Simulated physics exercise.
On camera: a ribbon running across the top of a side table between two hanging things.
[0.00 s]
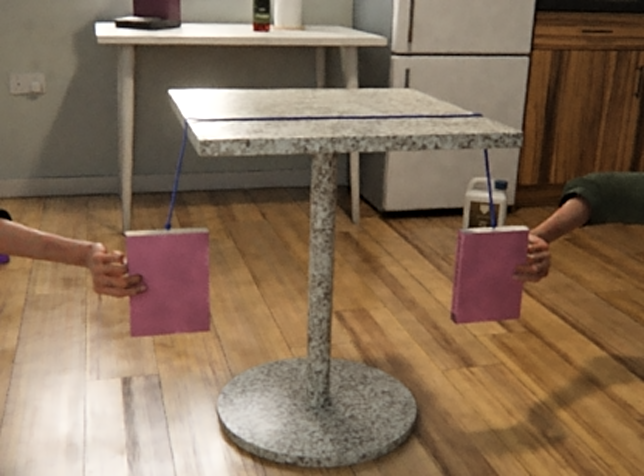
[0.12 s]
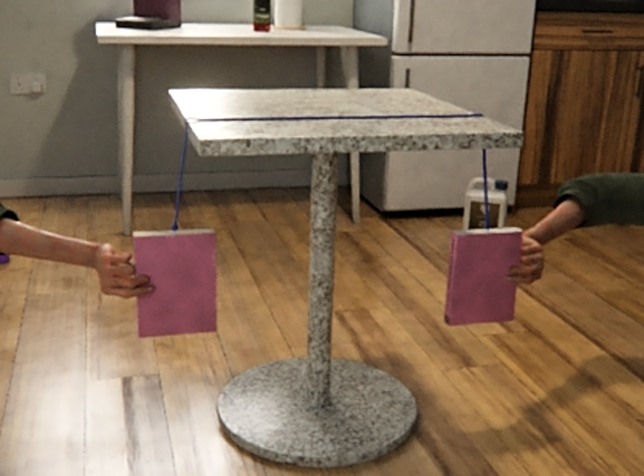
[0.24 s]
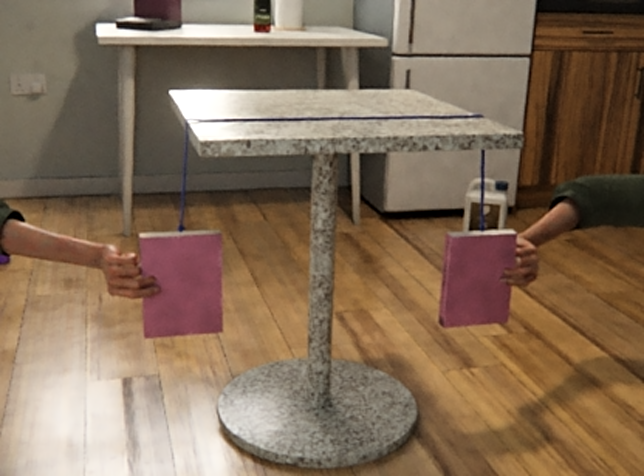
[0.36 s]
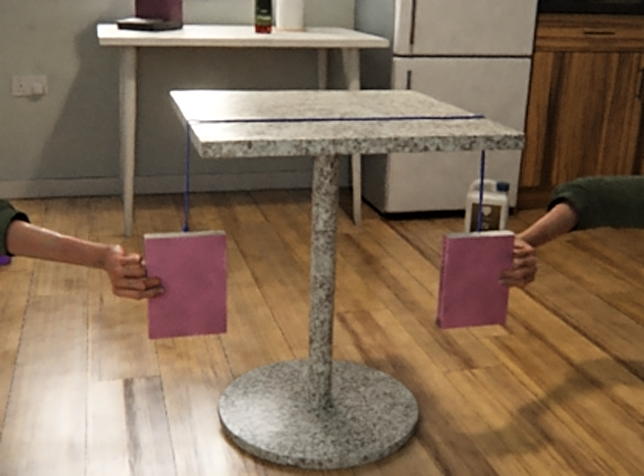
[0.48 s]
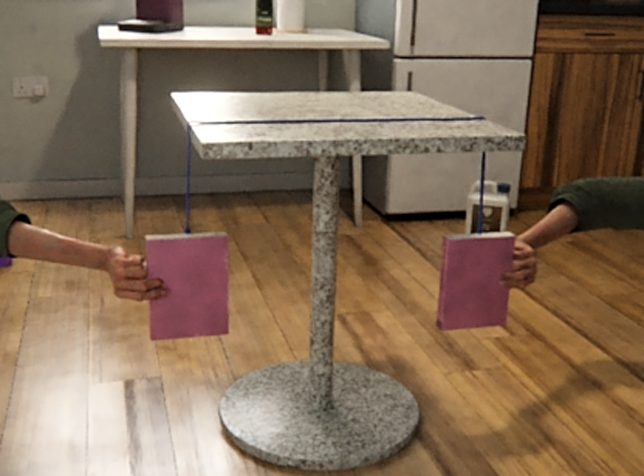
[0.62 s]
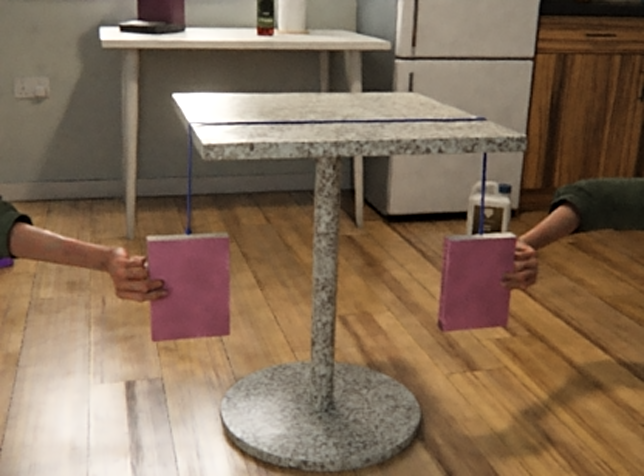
Two pink books hung from a blue ribbon stretched across a speckled side table, a hand holding each one, and the hands moved them slightly inward before keeping them nearly still.
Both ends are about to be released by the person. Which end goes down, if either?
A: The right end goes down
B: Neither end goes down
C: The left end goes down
(B) Neither end goes down.
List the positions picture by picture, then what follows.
Left book (169, 283); right book (489, 275); ribbon over the top (350, 117), in the first frame.
Left book (176, 283); right book (483, 277), in the second frame.
Left book (182, 284); right book (477, 279), in the third frame.
Left book (187, 285); right book (475, 280), in the fourth frame.
Left book (188, 286); right book (475, 281), in the fifth frame.
Left book (189, 287); right book (476, 282); ribbon over the top (354, 121), in the sixth frame.
By 1.06 s, left book at the same height near (196, 287); right book at the same height near (471, 283).
By 1.62 s, left book at the same height near (192, 287); right book at the same height near (473, 283).
By 2.16 s, left book at the same height near (195, 287); right book at the same height near (473, 283).
When it is over, left book at the same height near (197, 287); right book at the same height near (469, 283). The ribbon stays as it is.
